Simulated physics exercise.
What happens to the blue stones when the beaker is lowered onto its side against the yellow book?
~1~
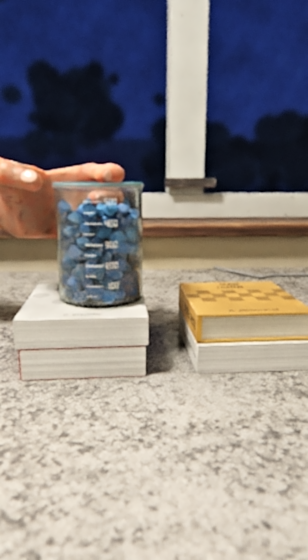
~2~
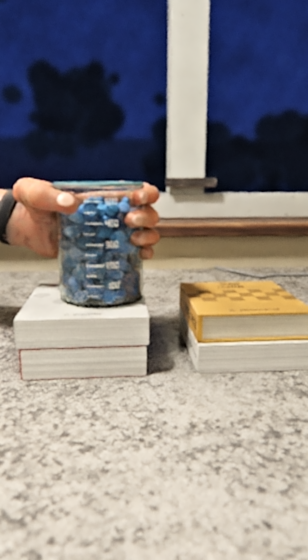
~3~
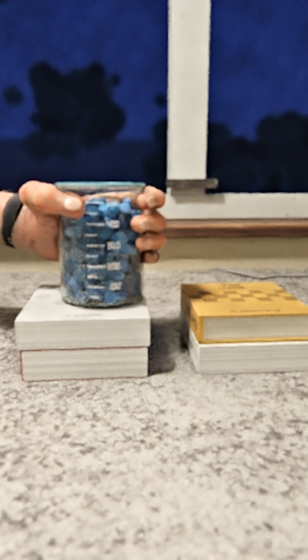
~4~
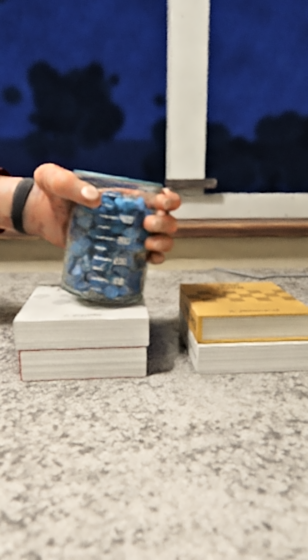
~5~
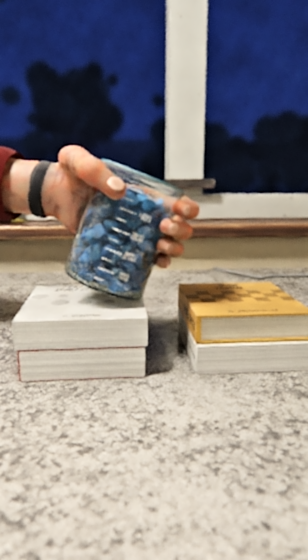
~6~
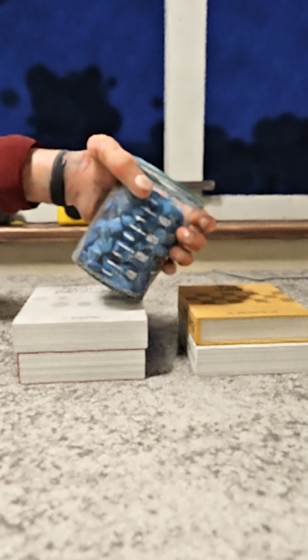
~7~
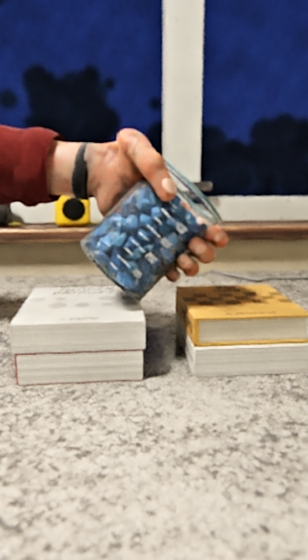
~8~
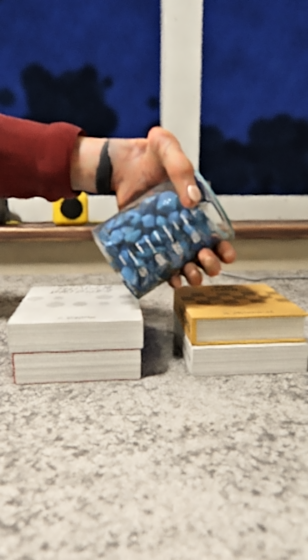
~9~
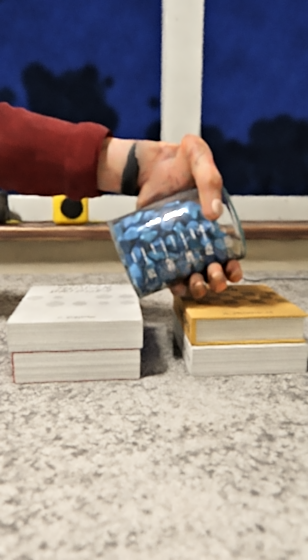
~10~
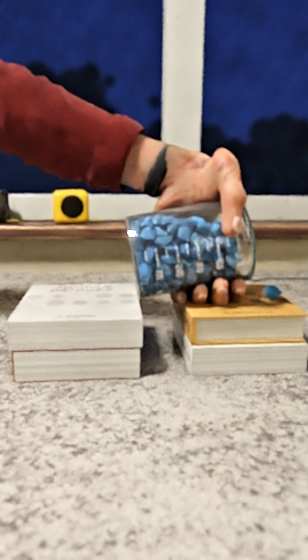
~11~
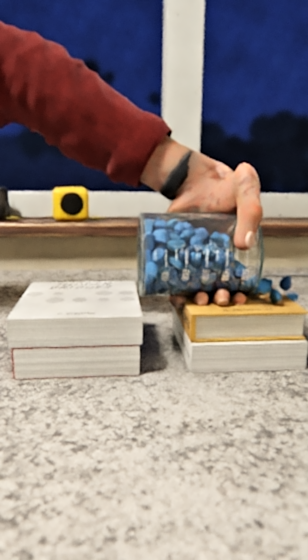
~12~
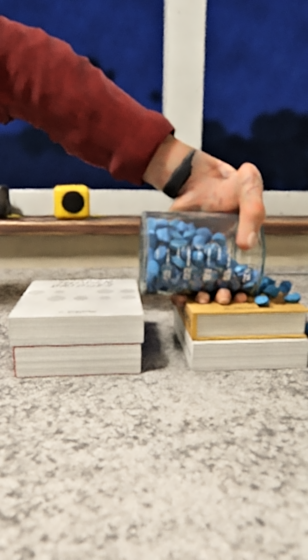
A small part of the blue stones spills over the rim onto the yellow book, while most stay inside the beaker.
Clear beaker of blue stones being lifted off white books by a hand, tipped right and laid on a yellow book, spilling some.
